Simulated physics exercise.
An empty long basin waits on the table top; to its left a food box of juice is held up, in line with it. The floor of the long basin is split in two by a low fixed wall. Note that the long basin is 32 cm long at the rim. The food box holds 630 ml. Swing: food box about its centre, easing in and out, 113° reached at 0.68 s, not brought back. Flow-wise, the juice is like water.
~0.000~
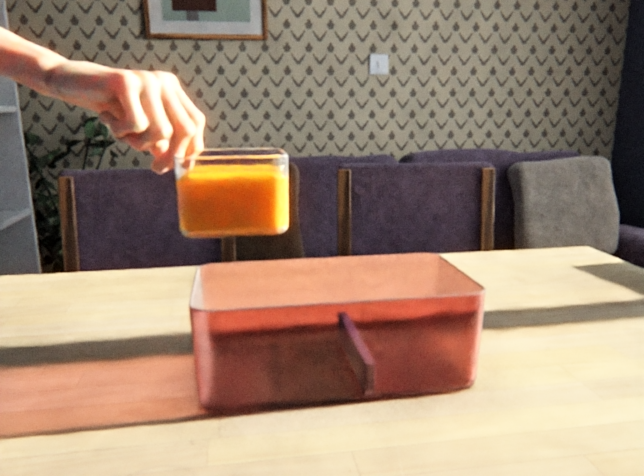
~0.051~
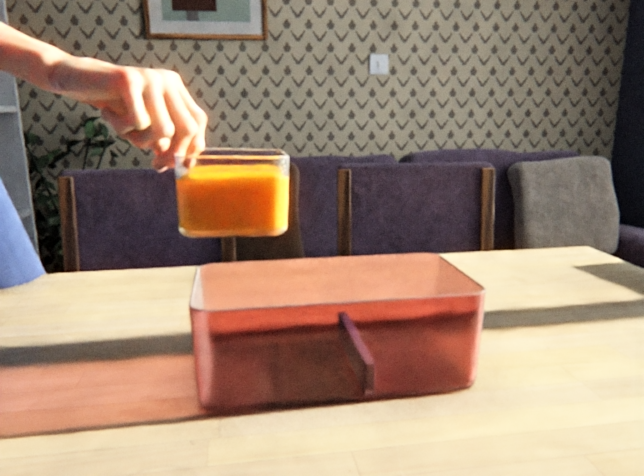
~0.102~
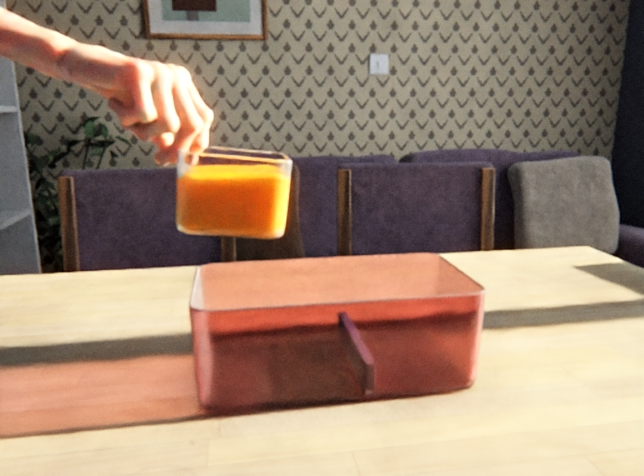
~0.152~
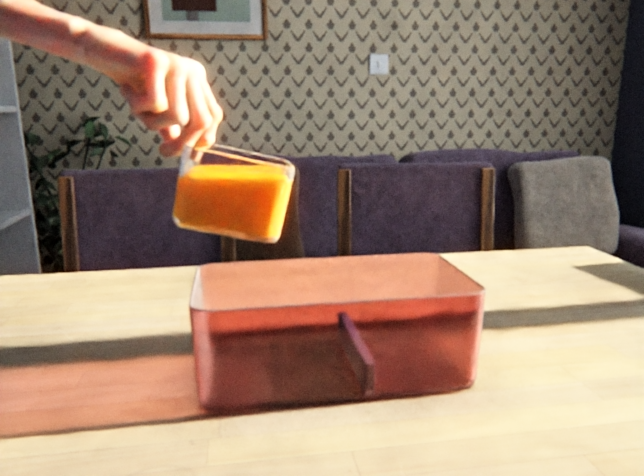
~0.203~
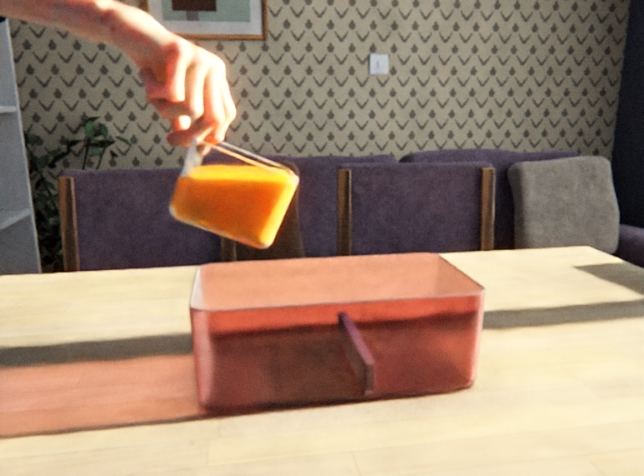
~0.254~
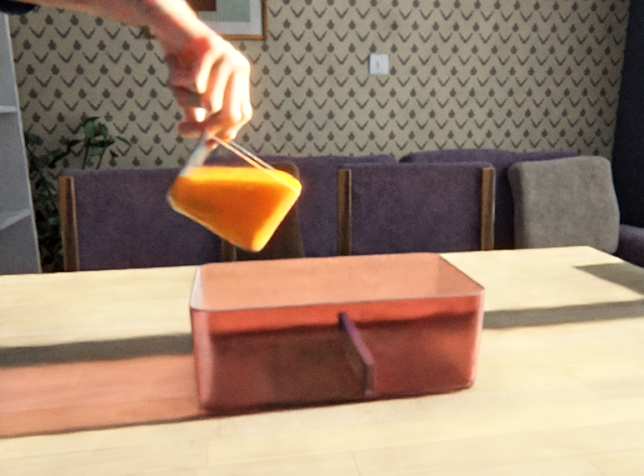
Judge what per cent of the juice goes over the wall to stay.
15 percent, roughly.
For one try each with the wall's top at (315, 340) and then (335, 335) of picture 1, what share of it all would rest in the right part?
75 % and 50 %.
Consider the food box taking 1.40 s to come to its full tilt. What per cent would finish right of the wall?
Then it comes to around 40 per cent.
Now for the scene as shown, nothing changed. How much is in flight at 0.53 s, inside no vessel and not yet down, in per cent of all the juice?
Share: Roughly 32 per cent.
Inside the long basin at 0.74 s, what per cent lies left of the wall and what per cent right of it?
Around 80 on the left and around 10 on the right.
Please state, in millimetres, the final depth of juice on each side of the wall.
I'd say close to 18 mm on the left, close to 4 mm on the right.
After 0.53 s the tilt is 100° and 31 per cent is still to pour, 31 is left of the wall and 5 right of it.
After 0.74 s the tilt is 113° and 4 per cent is still to pour, 80 is left of the wall and 11 right of it.
After 0.95 s the tilt is 113° and 0 per cent is still to pour, 83 is left of the wall and 14 right of it.
After 1.18 s the tilt is 113° and 0 per cent is still to pour, 83 is left of the wall and 15 right of it.
In the end 83 per cent lies left of the wall, 15 right of it and 2 outside.
